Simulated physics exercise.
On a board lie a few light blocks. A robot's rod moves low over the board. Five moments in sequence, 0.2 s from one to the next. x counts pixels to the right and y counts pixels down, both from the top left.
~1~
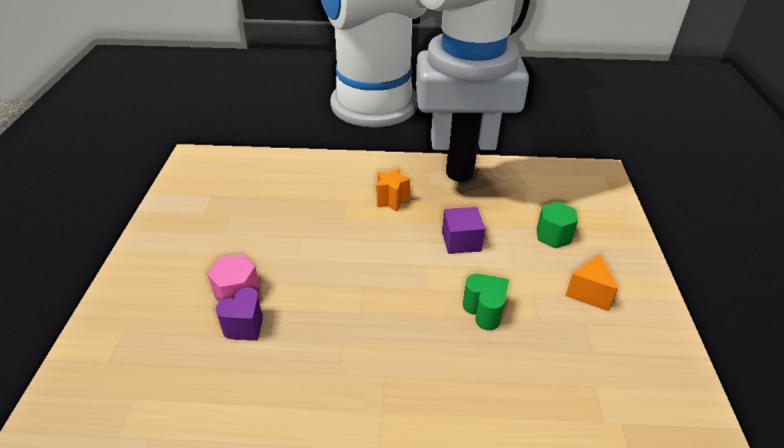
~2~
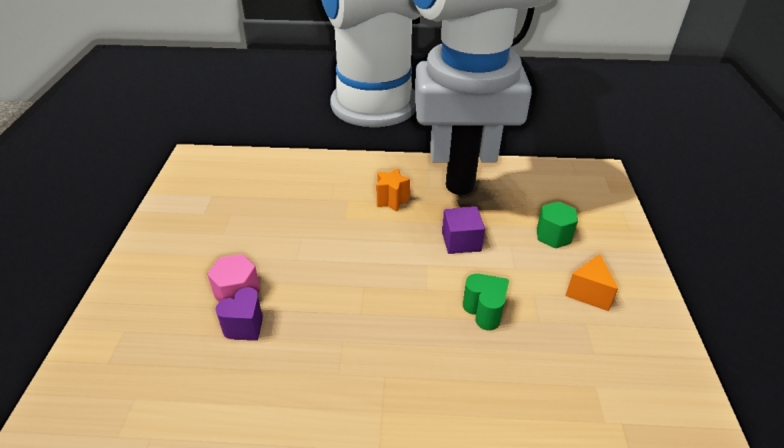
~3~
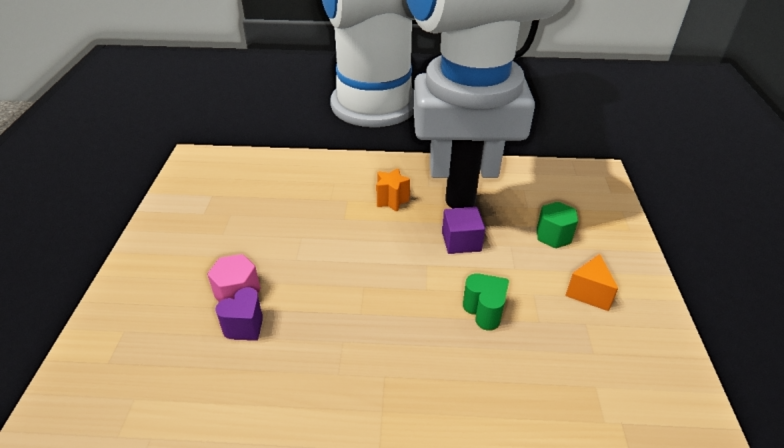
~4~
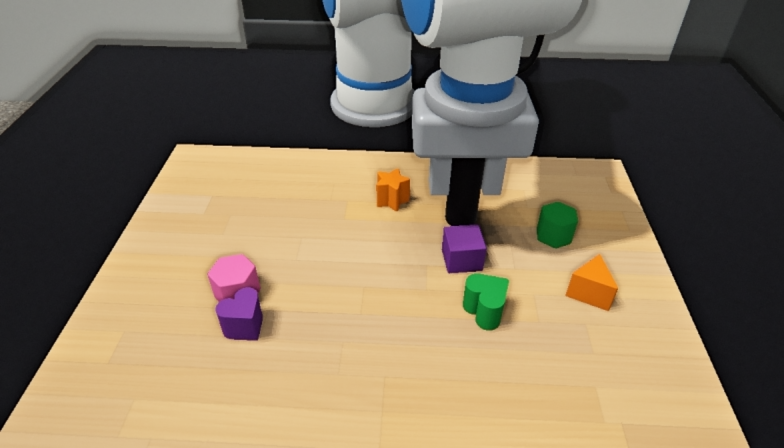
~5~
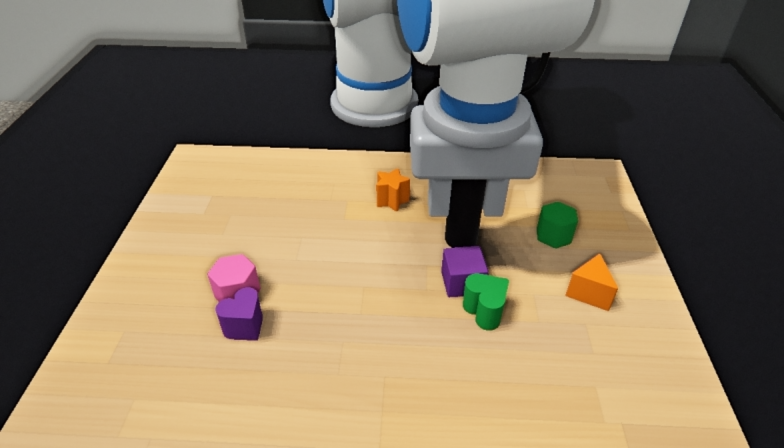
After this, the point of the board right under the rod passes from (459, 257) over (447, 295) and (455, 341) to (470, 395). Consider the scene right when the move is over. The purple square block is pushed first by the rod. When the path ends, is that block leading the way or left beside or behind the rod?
Ahead.
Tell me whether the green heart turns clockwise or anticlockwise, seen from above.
Viewed from the top, it goes anticlockwise.
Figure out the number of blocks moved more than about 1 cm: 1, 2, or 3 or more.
Two move.
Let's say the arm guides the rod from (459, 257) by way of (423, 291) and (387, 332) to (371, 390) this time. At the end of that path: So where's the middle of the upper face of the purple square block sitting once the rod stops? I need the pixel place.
It will likely be found at (448, 294).
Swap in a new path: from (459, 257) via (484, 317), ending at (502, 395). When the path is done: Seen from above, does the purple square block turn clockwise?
Yes, that is how it ends up.
On the path given first. One third of the way, rod at (449, 279); purple square block at (458, 302); green heart at (504, 318), turned 70° anticlockwise.
Two thirds of the way, rod at (458, 325); purple square block at (464, 353); green heart at (507, 325), turned 95° anticlockwise.
At the end, rod at (473, 379); purple square block at (472, 413), turned 20° clockwise; green heart at (507, 325), turned 95° anticlockwise.
